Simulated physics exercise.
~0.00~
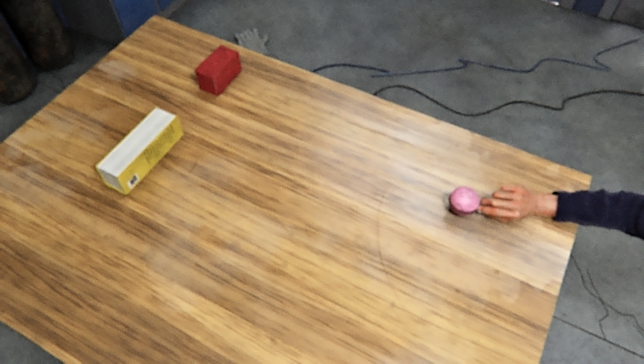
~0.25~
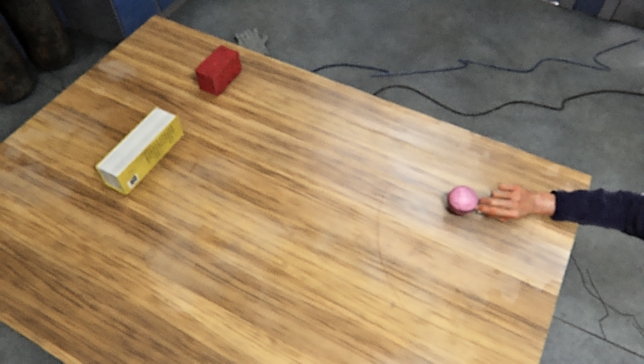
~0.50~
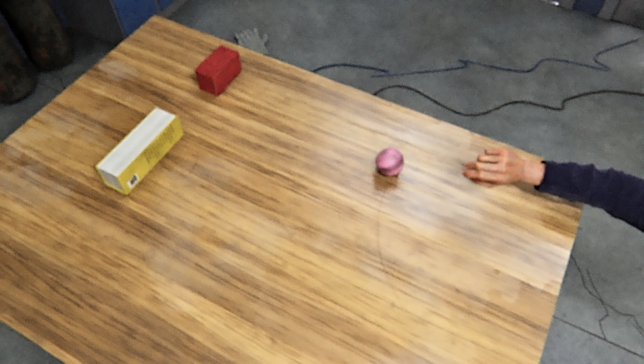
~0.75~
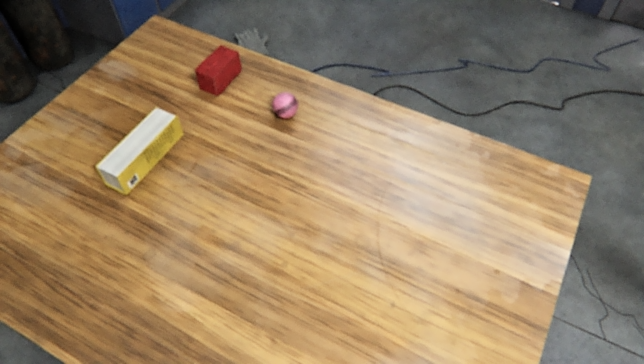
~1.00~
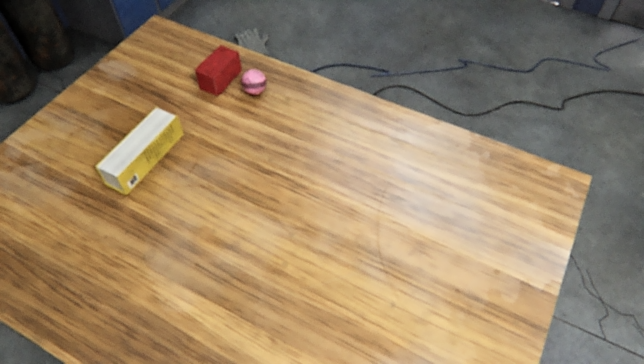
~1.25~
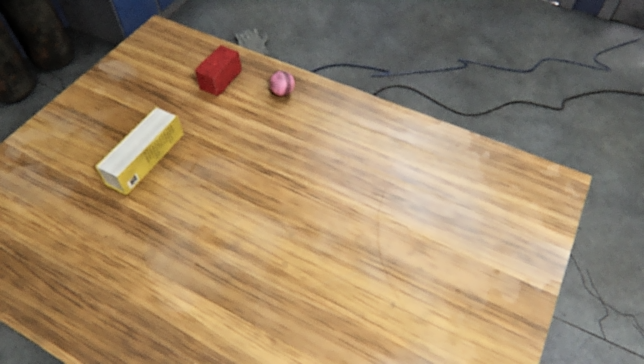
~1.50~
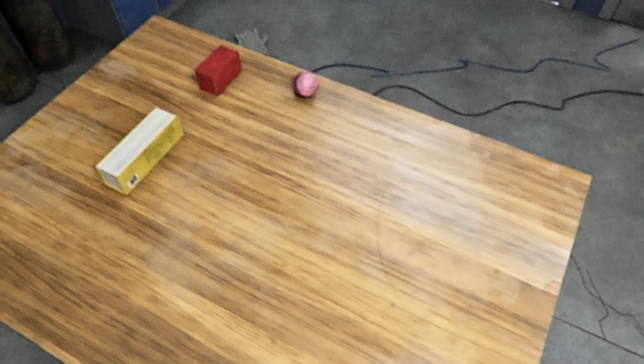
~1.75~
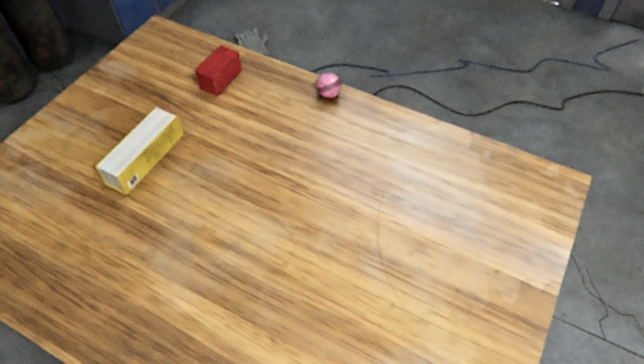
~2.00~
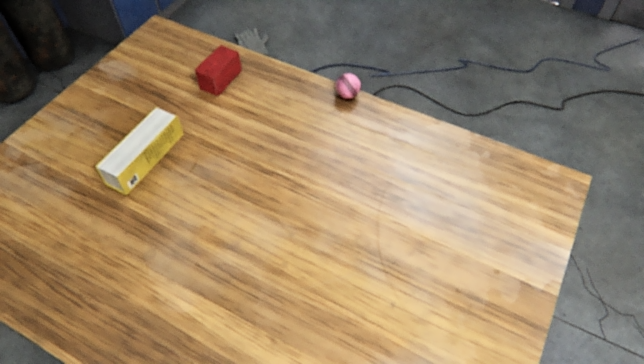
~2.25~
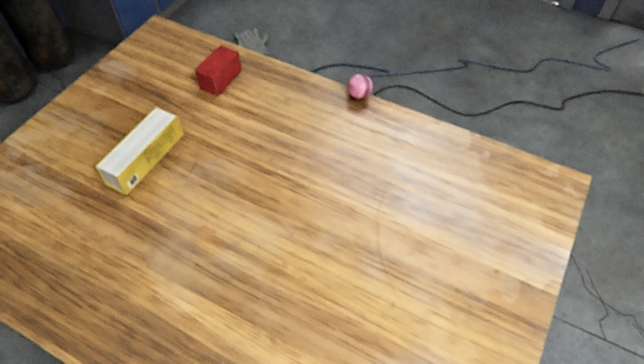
A pink ball rolled from a hand at the right up and left across a wooden table toward a red brick and a yellow book, hit the brick, then rolled back to the right, slowing near the table's far edge.
